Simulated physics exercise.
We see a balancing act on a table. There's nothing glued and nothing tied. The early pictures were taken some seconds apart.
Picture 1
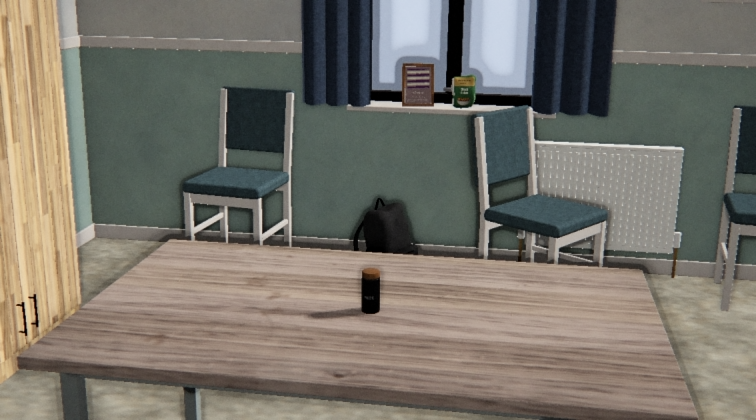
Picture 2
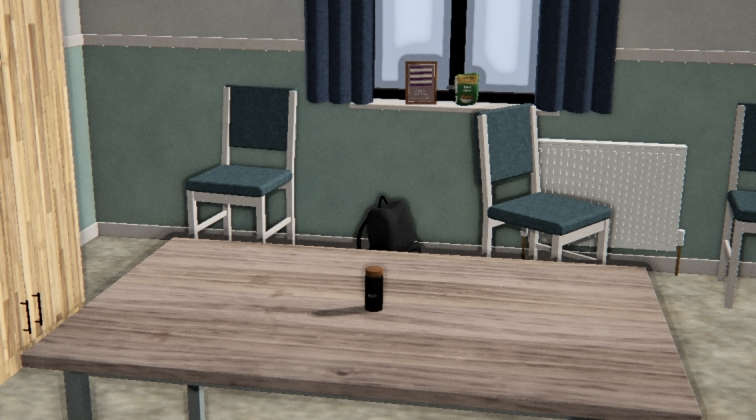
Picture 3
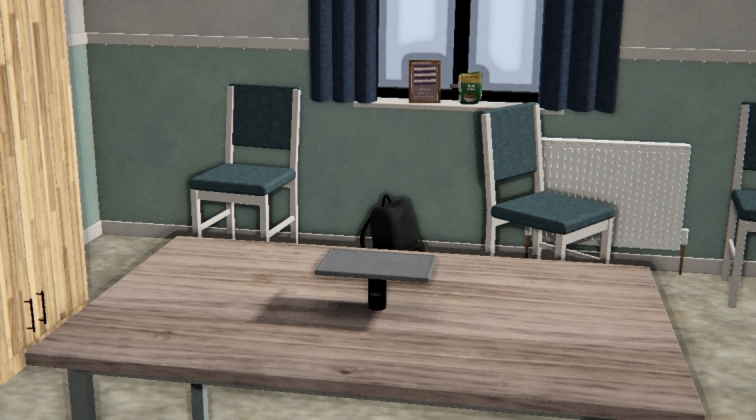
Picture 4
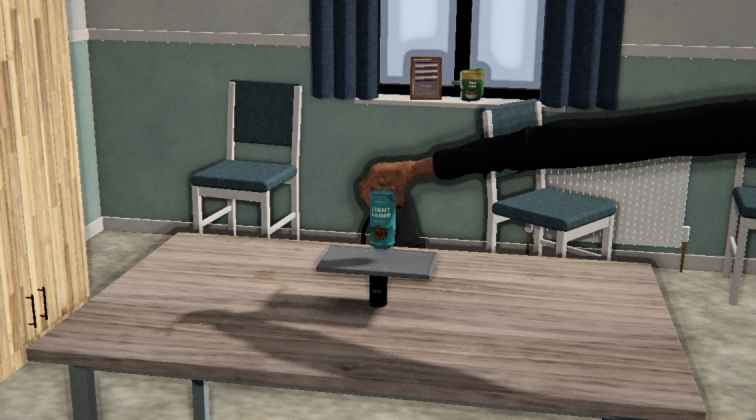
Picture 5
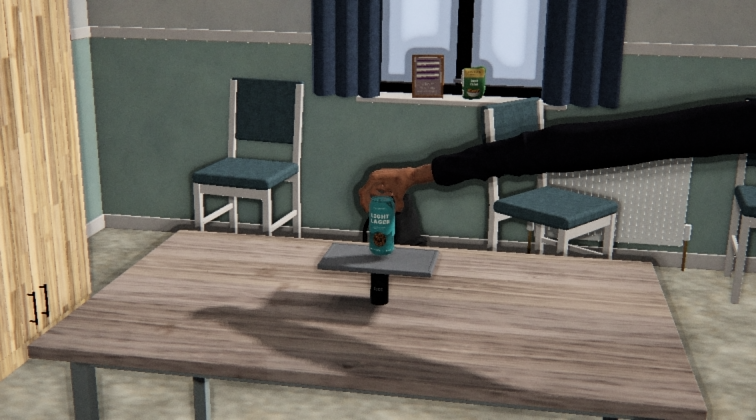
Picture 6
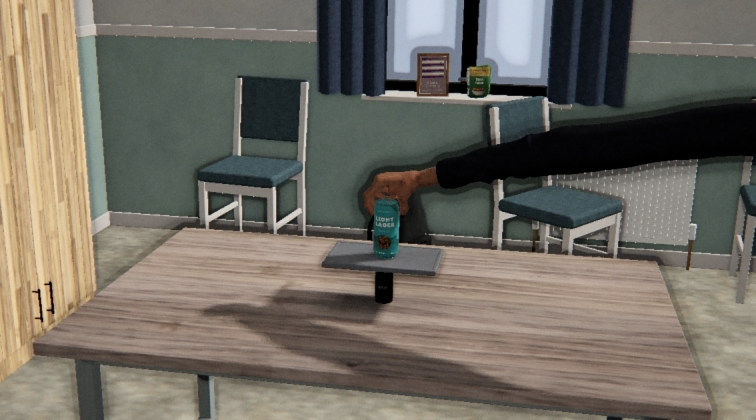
Room with a wooden table, a grey lid appearing atop a small dark bottle, then a hand lowering a turquoise can onto it.
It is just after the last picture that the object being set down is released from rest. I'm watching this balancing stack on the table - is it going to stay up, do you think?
Yes, it should stay up.
Then, 0.30 s after the last picture, nothing has stirred.
Then, 0.70 s after the last picture, turquoise can resting near (386, 229).
At rest, all 3 in place. Seen from the same camera at the end, turquoise can near (386, 229). The stack keeps its balance.
